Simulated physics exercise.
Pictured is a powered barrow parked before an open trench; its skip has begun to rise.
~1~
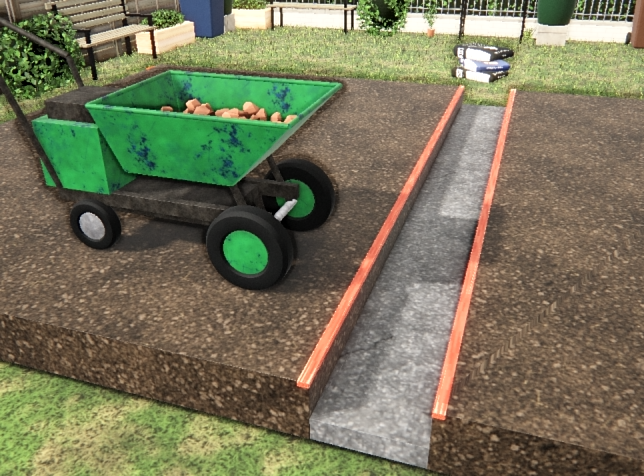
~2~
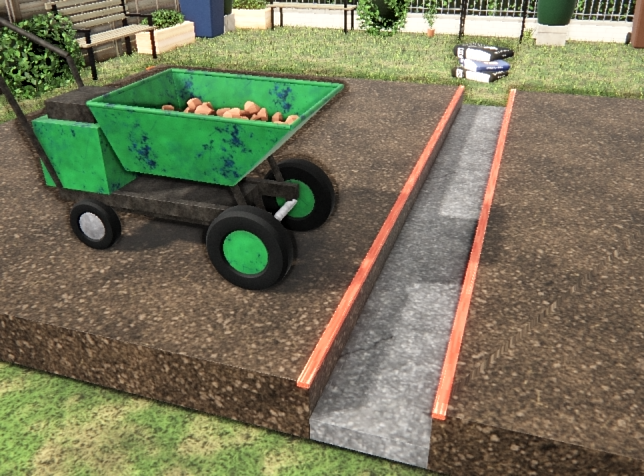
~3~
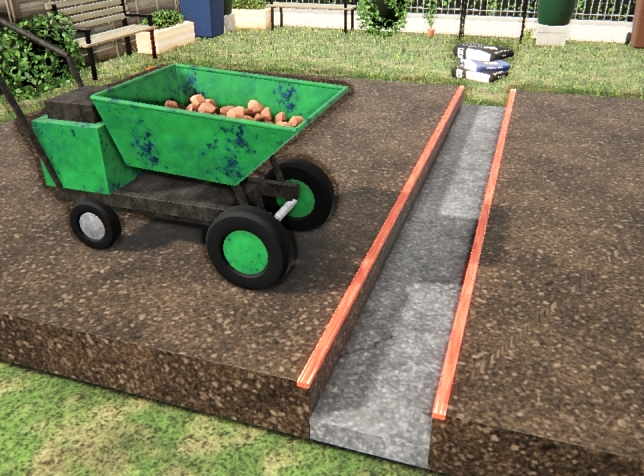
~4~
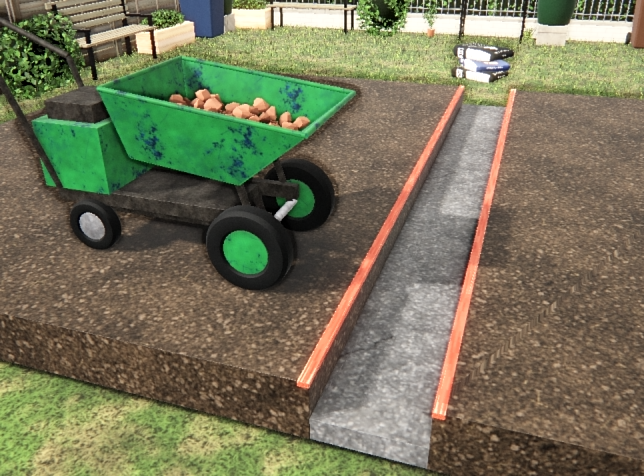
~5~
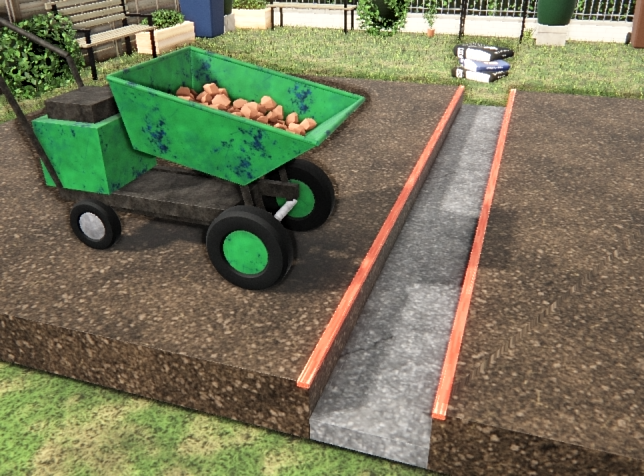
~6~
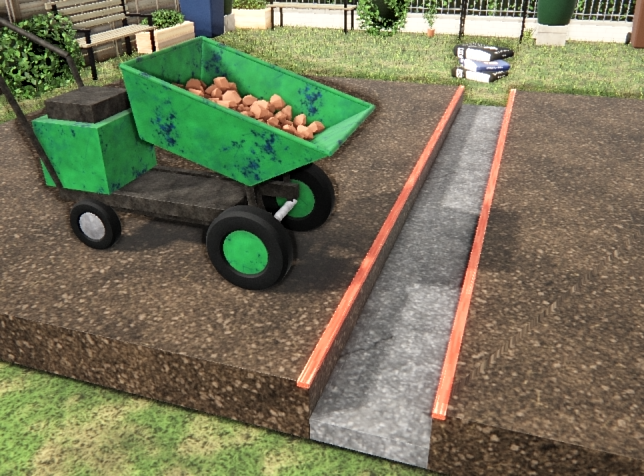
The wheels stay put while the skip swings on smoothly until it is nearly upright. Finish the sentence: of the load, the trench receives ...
The majority.
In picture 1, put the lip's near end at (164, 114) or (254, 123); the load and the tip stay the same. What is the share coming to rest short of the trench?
You'd see close to 60 per cent the first time and close to 0 per cent the next.
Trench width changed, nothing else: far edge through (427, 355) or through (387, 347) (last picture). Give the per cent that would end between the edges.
70 % and 20 %, give or take.
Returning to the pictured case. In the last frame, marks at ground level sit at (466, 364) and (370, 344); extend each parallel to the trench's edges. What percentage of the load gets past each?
I'd say about 0 and about 80 in a hundred.
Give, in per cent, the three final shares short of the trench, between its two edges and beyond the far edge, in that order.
Roughly short 0 per cent, between 95 per cent, beyond 5 per cent.
Just after the last frame, skip tipped steeply; every one in the skip.
A moment on, skip tipped steeply; almost all in the skip; about a tenth in or heaped over the trench.
Further on, skip tipped right over; about a tenth in the skip; the larger part in or heaped over the trench; just a few beyond it.
When it is over, skip tipped right over; almost all in or heaped over the trench; about a tenth beyond it.
